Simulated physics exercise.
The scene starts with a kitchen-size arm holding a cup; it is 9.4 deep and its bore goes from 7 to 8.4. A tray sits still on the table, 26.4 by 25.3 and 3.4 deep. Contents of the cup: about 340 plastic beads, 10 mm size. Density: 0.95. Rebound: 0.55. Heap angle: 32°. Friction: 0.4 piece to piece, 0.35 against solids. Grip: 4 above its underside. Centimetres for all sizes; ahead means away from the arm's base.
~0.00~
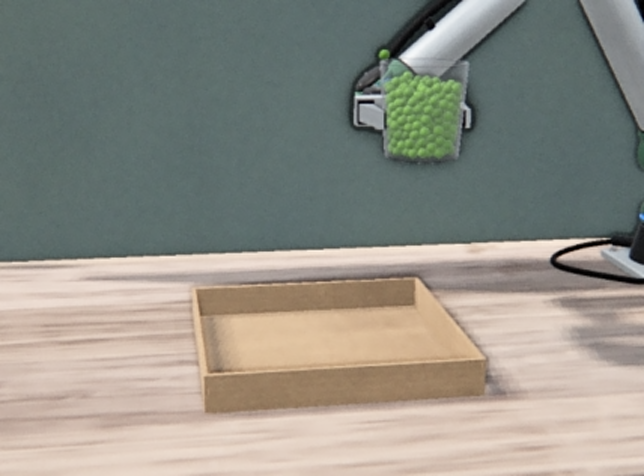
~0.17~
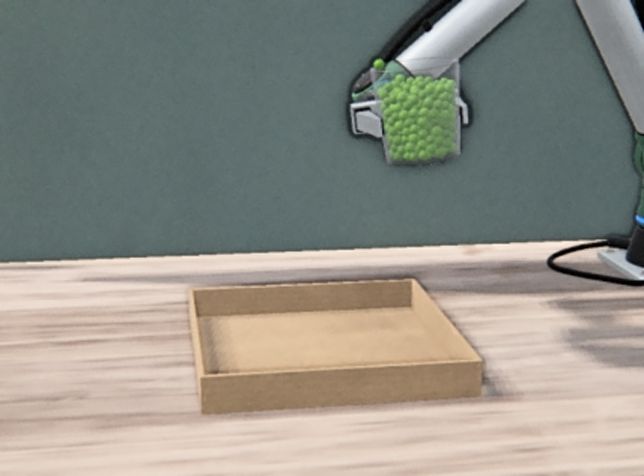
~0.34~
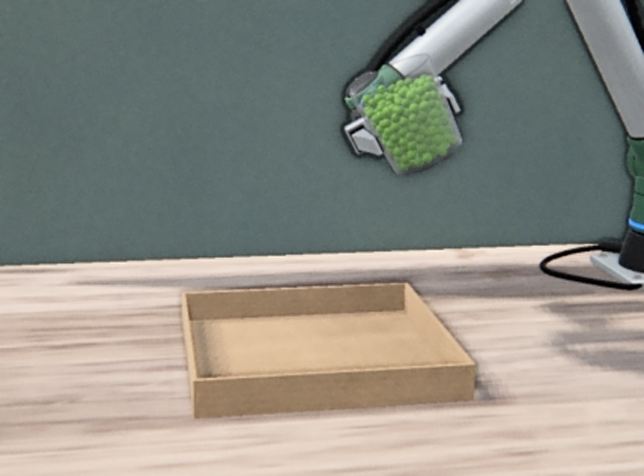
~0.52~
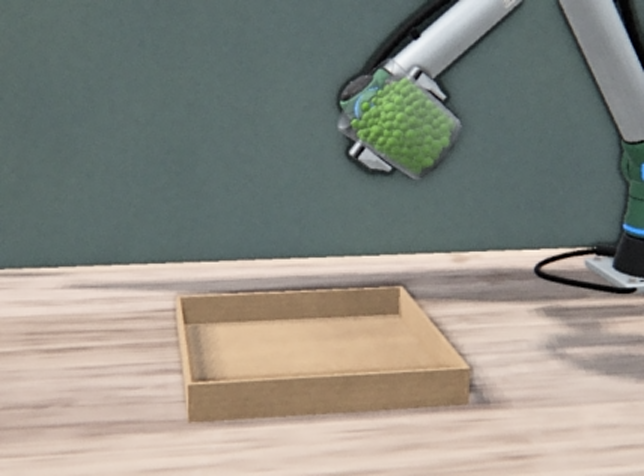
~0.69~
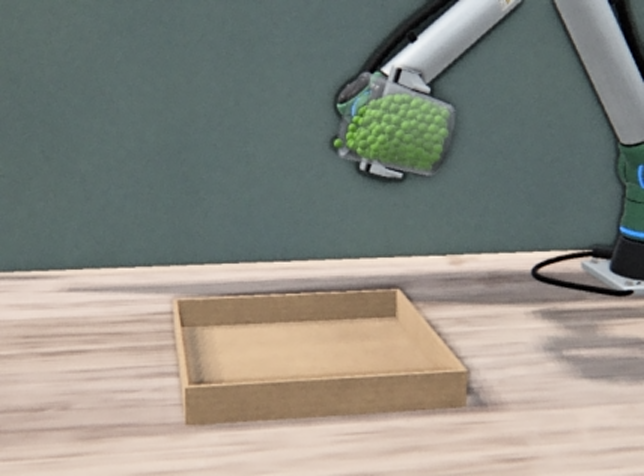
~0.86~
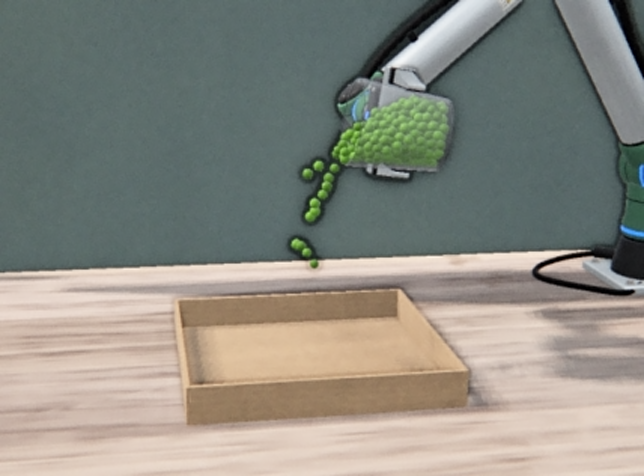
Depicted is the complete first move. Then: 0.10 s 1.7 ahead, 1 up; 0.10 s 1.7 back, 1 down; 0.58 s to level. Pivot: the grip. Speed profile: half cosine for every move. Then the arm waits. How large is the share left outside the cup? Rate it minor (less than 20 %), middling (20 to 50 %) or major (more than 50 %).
Middling, 20 to 50 %.
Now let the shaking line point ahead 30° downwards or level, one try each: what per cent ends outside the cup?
Near 25 and 35 percent respectively.
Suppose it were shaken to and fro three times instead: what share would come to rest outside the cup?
It would then be around 65 per cent.
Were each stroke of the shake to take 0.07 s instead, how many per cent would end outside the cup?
Roughly 55 percent then.
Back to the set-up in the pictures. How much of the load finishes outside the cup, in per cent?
Around 35 in a hundred.
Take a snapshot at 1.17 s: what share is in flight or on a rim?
Reading at that time: Some 16 per cent.
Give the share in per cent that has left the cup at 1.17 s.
About 35 per cent so far.
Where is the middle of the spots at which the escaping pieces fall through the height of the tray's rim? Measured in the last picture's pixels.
They come through centred close to (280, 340).
After 1.17 s, tilted 74° forward, highest piece 27 above the table; 224 in the cup, 61 in the tray, 56 in flight or on a rim.
After 1.48 s, tilted 14° forward, highest piece 29 above the table; 214 in the cup, 126 in the tray, 1 on the table or floor.
After 1.84 s, level, highest piece 29 above the table; 214 in the cup, 126 in the tray, 1 on the table or floor.
After 2.89 s, level, highest piece 29 above the table; 214 in the cup, 126 in the tray, 1 on the table or floor.
At rest, 214 in the cup, 126 in the tray, 1 on the table or floor. That is 37 % outside the cup.
